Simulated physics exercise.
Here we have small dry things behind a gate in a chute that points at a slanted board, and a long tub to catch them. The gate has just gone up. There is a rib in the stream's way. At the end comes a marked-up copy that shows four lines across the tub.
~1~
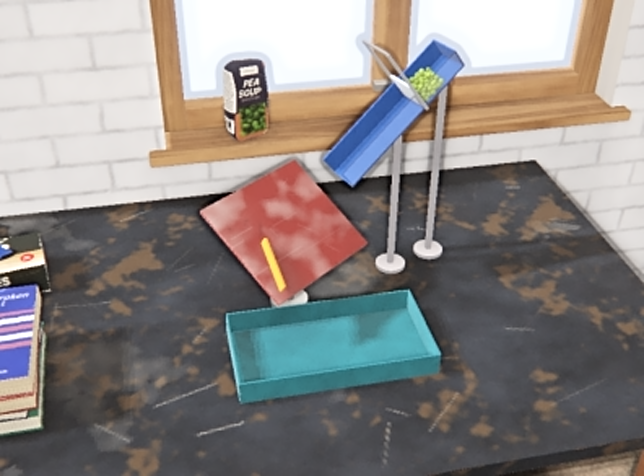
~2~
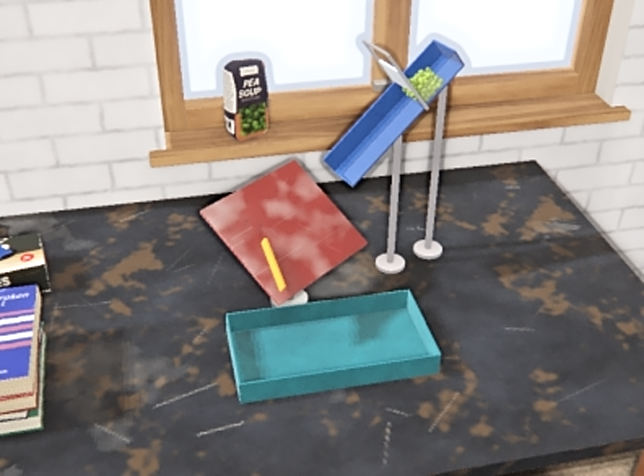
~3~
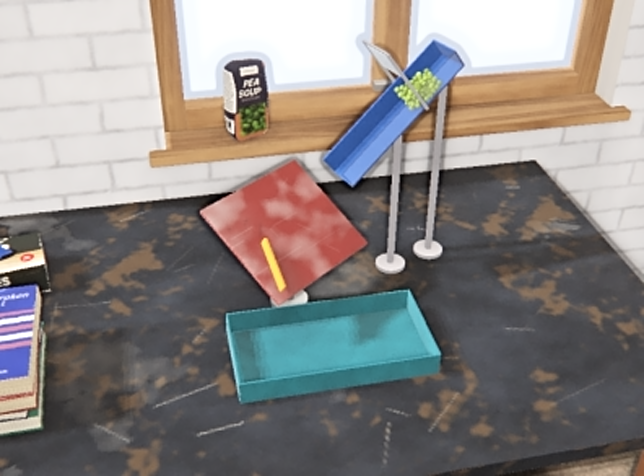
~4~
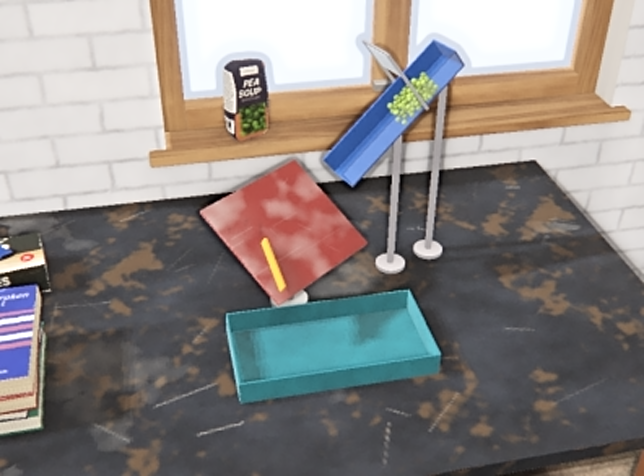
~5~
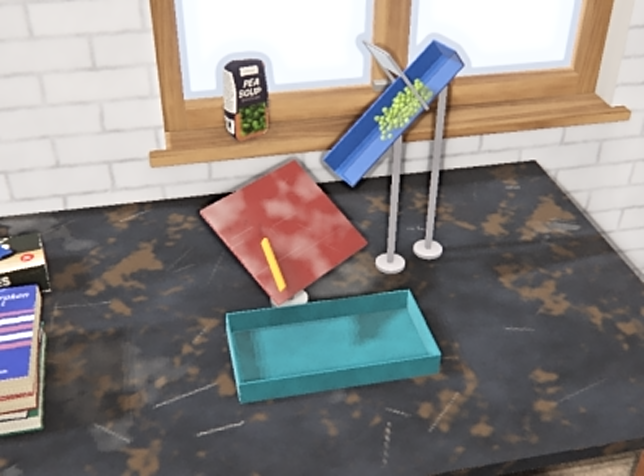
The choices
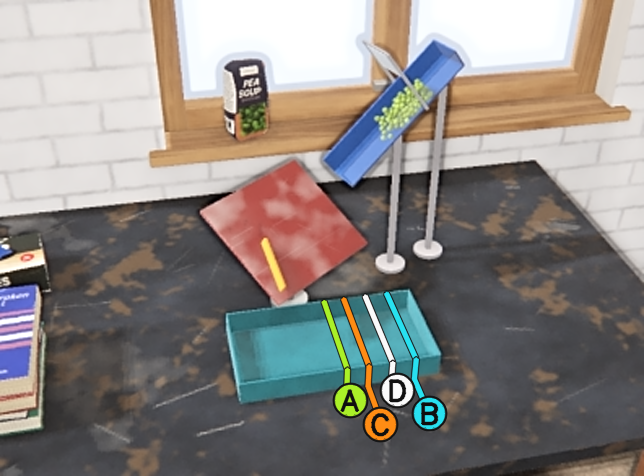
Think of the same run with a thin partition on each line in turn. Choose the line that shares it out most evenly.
Go for A.
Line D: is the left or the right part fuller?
The left side.
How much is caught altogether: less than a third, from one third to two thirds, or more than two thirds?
More than two thirds.
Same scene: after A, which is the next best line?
Line C.
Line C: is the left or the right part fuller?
Left.
On the marked copy, line A crosses the front rim at (347, 368); line B crosses the front rim at (415, 358); line C crosses the front rim at (368, 365); line D crosses the front rim at (392, 362).
For line A, of what is caught, close to two thirds on the left of the divider, close to a third on the right.
For line B, of what is caught, all but a few on the left of the divider, only a few on the right.
For line C, of what is caught, the bulk on the left of the divider, close to a quarter on the right.
For line D, of what is caught, all but a few on the left of the divider, a small share on the right.
